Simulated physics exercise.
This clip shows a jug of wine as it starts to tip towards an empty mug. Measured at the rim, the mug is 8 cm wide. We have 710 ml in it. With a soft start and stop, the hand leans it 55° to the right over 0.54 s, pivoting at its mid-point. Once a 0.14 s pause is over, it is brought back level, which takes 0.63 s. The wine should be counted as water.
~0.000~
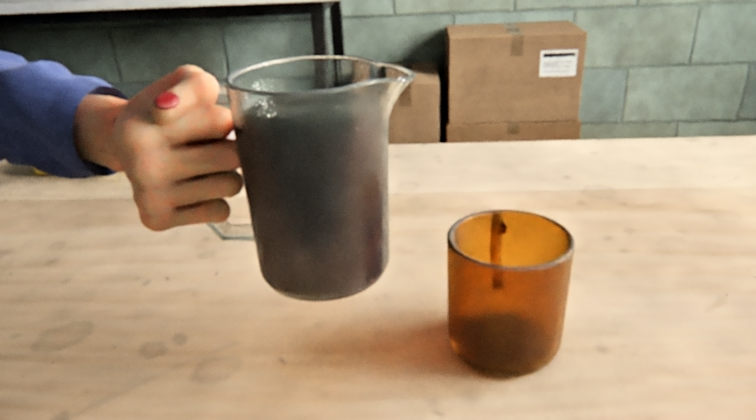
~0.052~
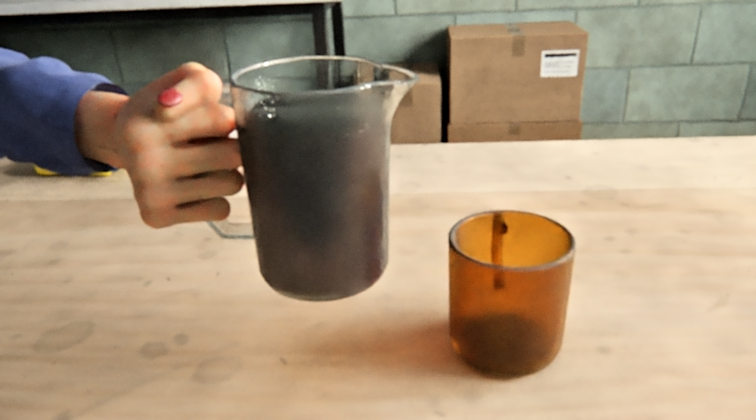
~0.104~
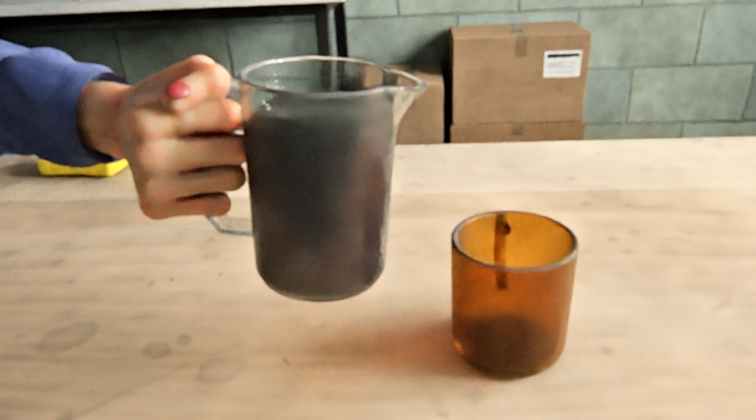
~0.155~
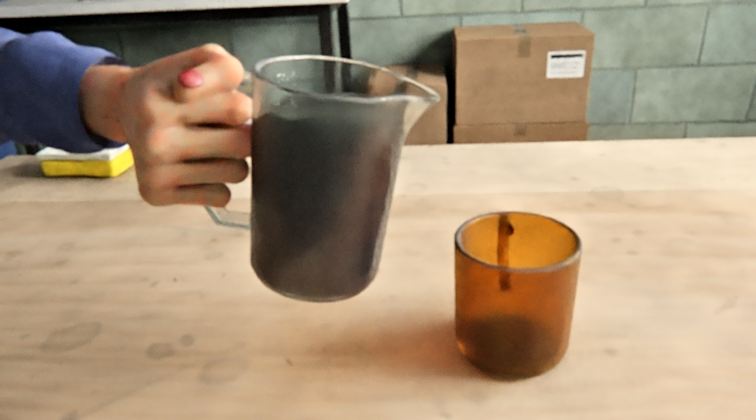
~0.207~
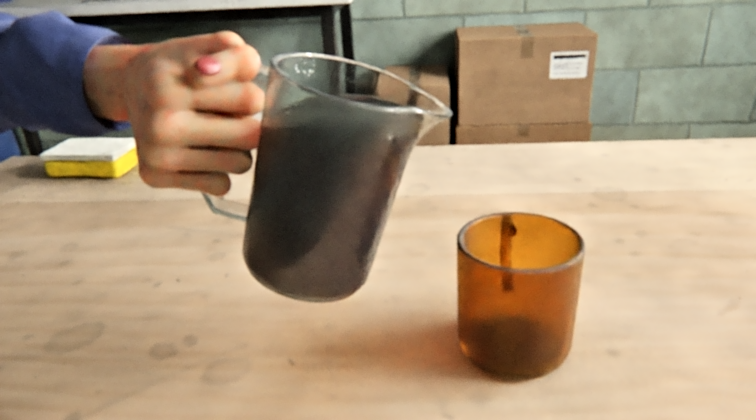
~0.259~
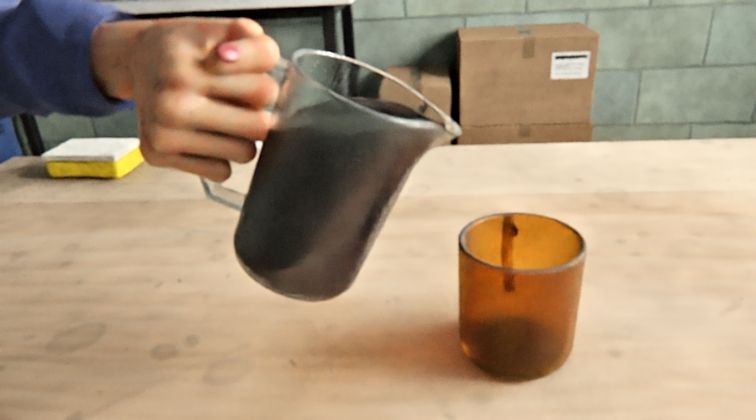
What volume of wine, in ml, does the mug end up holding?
I would say close to 190 ml.
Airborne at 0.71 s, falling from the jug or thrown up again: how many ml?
I'd say some 35 ml of liquid is up in the air.
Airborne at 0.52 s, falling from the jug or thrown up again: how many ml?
Estimate: Some 40 ml.
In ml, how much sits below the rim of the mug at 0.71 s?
Roughly 120 ml.
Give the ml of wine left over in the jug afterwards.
Some 520 ml.
Then, 0.52 s in, the tilt is 55° and the mug has 40 ml, the jug 625 ml, and 0 ml is on the table top.
Then, 0.71 s in, the tilt is 55° and the mug has 120 ml, the jug 555 ml, and 0 ml is on the table top.
Then, 0.91 s in, the tilt is 39° and the mug has 175 ml, the jug 520 ml, and 5 ml is on the table top.
Then, 1.12 s in, the tilt is 11° and the mug has 185 ml, the jug 515 ml, and 5 ml is on the table top.
Finally, the mug has 185 ml, the jug 515 ml, and 5 ml is on the table top.
